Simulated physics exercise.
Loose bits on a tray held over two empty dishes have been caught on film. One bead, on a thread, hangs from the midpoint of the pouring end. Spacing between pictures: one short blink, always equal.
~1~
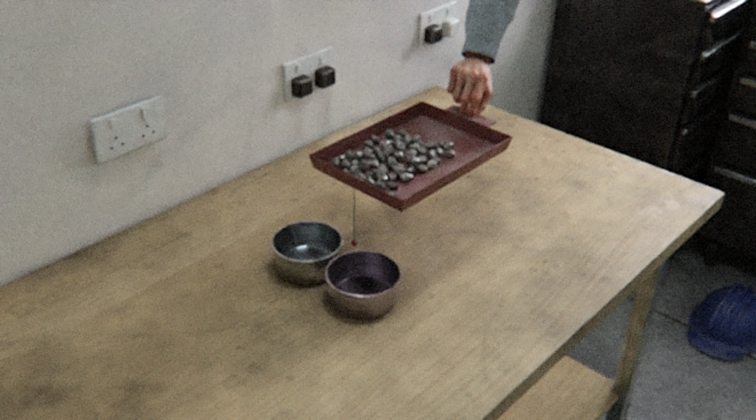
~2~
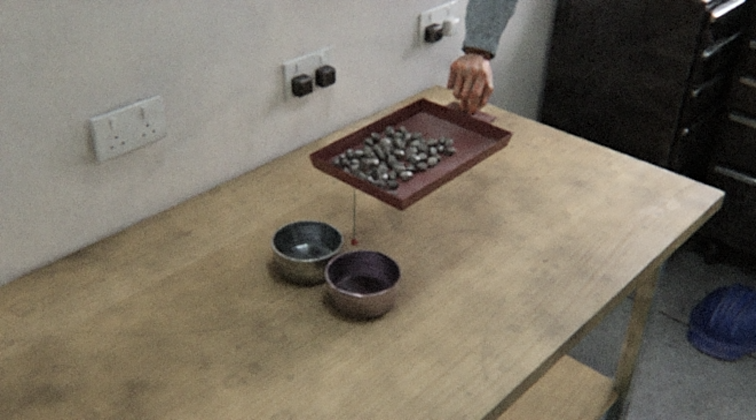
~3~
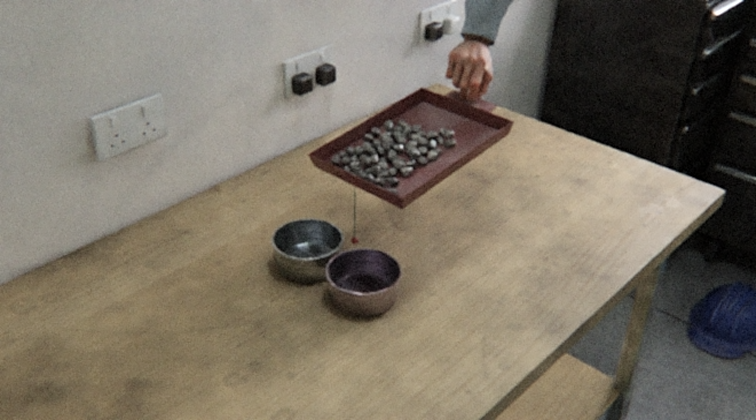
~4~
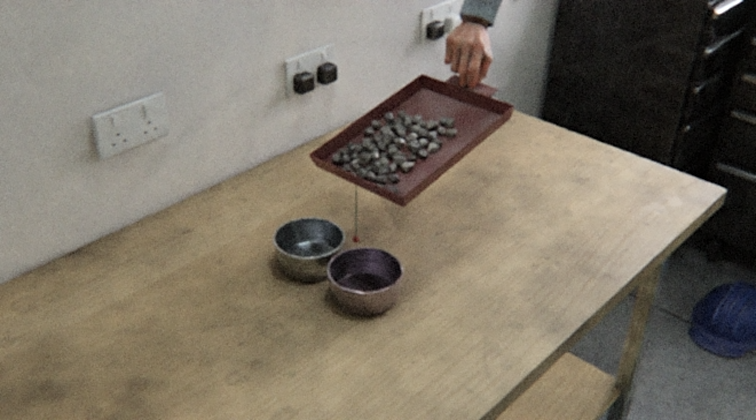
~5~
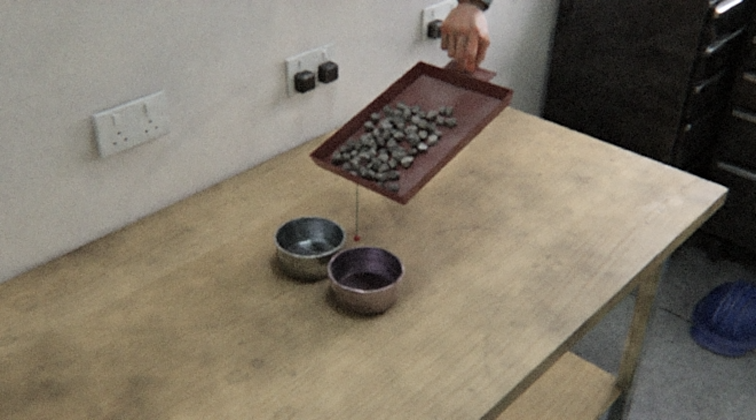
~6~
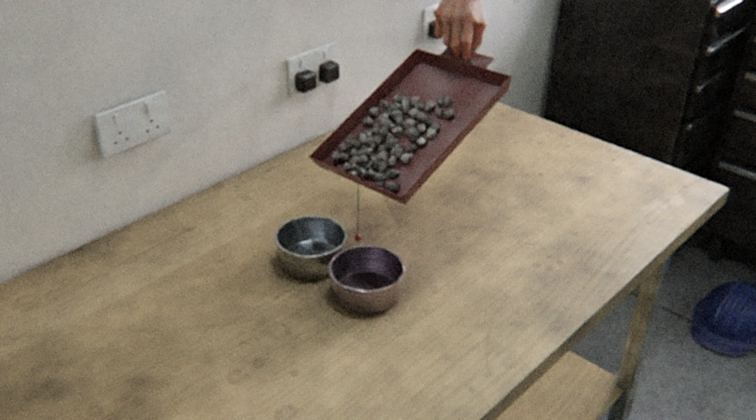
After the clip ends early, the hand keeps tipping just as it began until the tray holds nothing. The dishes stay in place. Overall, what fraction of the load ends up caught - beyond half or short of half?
The catch is going to exceed what is lost.
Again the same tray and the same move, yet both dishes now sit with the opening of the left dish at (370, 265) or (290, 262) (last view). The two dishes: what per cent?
Approximately 20 percent, followed by approximately 40 percent.
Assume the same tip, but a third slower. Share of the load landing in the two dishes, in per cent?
Estimated share: Some 80%.
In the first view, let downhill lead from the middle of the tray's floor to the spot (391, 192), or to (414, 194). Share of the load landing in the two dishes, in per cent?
The first try gives close to 70 percent; the next gives 40 percent.
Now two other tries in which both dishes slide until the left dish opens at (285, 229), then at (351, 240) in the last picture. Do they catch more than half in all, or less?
Together the dishes get beyond half first, then less than a half.
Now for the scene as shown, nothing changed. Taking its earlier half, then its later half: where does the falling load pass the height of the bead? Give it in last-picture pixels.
Near (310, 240) to start, and near (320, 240) afterwards.
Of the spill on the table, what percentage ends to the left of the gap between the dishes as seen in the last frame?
Estimate: About 100 percent.
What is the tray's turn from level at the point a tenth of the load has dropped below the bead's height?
The angle is roughly 90° at that point.
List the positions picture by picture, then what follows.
Corners of the pouring end (314, 155) and (402, 198), level; middle of the load (391, 160), bits of gravel; left dish (282, 265); right dish (337, 300); bead on its thread (354, 243), in the first picture.
Corners of the pouring end (314, 154) and (402, 197), level; middle of the load (391, 159), in the second picture.
Corners of the pouring end (313, 154) and (402, 195), tipped barely, lowest at the left corner; middle of the load (391, 154), in the third picture.
Corners of the pouring end (314, 154) and (402, 194), tipped a little, lowest at the left corner; middle of the load (391, 148), in the fourth picture.
Corners of the pouring end (313, 154) and (401, 193), tipped clearly, lowest at the left corner; middle of the load (391, 143), in the fifth picture.
Corners of the pouring end (314, 155) and (401, 193), tipped clearly, lowest at the left corner; middle of the load (390, 138); left dish (286, 260); right dish (341, 295), in the sixth picture.
Just after the last frame, tray tipped steeply; almost all on the tray; just a few in the air.
A moment on, tray tipped past a quarter turn; roughly a quarter on the tray; about a tenth in the right dish; roughly a quarter in the left dish; roughly a quarter outside both; roughly a quarter in the air.
Further on, tray tipped past a quarter turn; roughly a quarter in the right dish; roughly half in the left dish; roughly a quarter outside both.
When it is over, tray tipped past a quarter turn; roughly a quarter in the right dish; roughly half in the left dish; roughly a quarter outside both.
